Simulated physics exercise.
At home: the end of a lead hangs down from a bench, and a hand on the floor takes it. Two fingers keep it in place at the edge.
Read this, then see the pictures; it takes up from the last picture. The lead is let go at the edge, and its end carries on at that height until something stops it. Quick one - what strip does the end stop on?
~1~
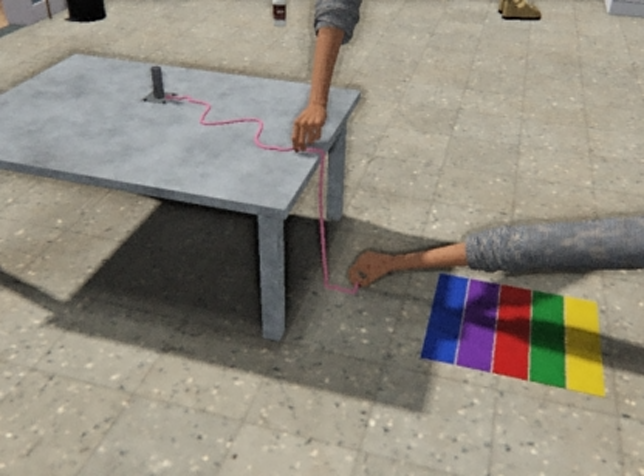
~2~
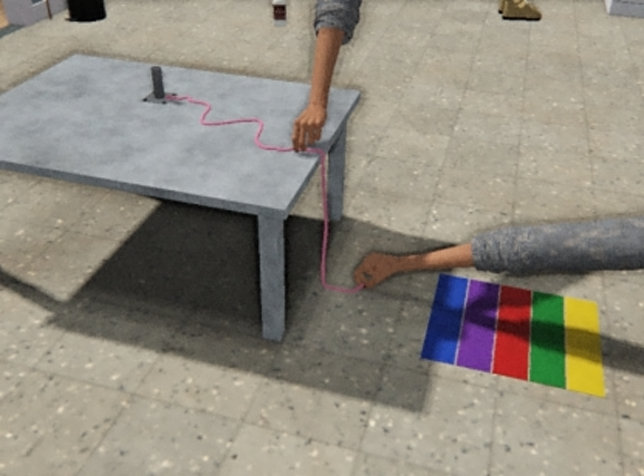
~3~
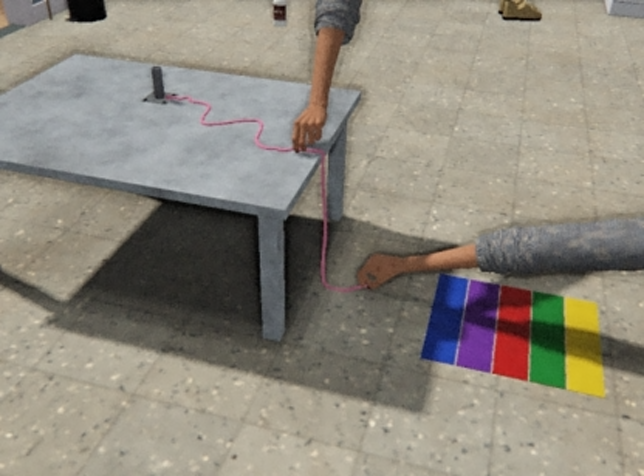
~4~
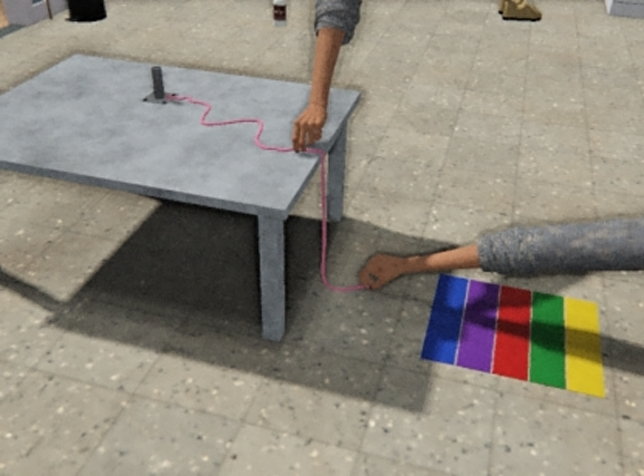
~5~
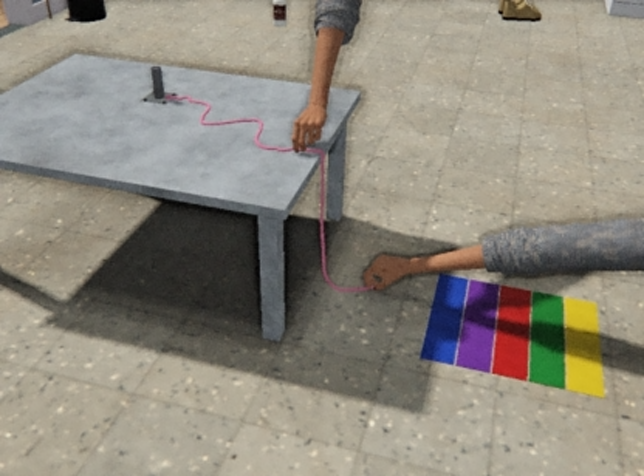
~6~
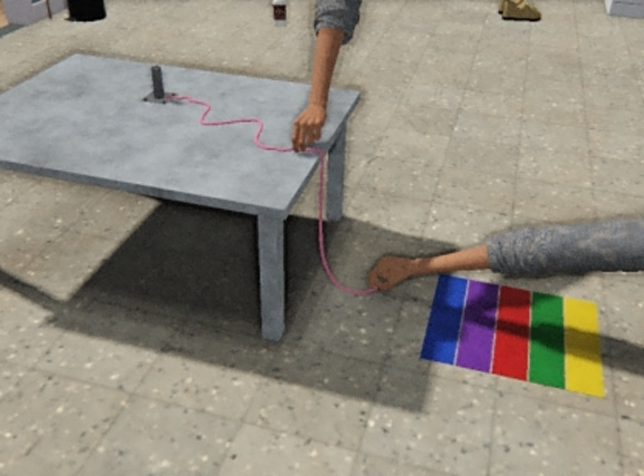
The green strip.
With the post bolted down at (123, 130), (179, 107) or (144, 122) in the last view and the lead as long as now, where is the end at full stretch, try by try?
The spots are near (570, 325), (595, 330) and (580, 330).
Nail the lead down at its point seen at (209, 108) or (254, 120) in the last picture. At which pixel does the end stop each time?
Roughly (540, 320), then roughly (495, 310).
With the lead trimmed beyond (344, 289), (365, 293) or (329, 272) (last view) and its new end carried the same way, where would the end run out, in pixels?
In order, roughly (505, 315), (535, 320) and (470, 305).
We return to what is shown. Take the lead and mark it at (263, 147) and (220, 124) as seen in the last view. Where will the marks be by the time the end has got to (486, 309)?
(329, 166) and (251, 127), approximately.
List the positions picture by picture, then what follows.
In the first frame, end (357, 283); blue (441, 344); purple (476, 351); red (511, 358); green (548, 366); yellow (585, 374).
In the second frame, end (363, 285); lead through (192, 102) (207, 124) (260, 131) (302, 150) (325, 207) (323, 266).
In the third frame, end (366, 285).
In the fourth frame, end (368, 286); lead through (192, 102) (207, 125) (261, 131) (302, 150) (324, 208) (323, 266).
In the fifth frame, end (373, 287).
In the sixth frame, end (377, 288); lead through (192, 101) (207, 124) (260, 131) (302, 150) (321, 207) (326, 266).
Early on, end near (486, 309); over purple.
Midway, end near (529, 318); over red.
At the end of the slack, end near (555, 323); over green. The green one.
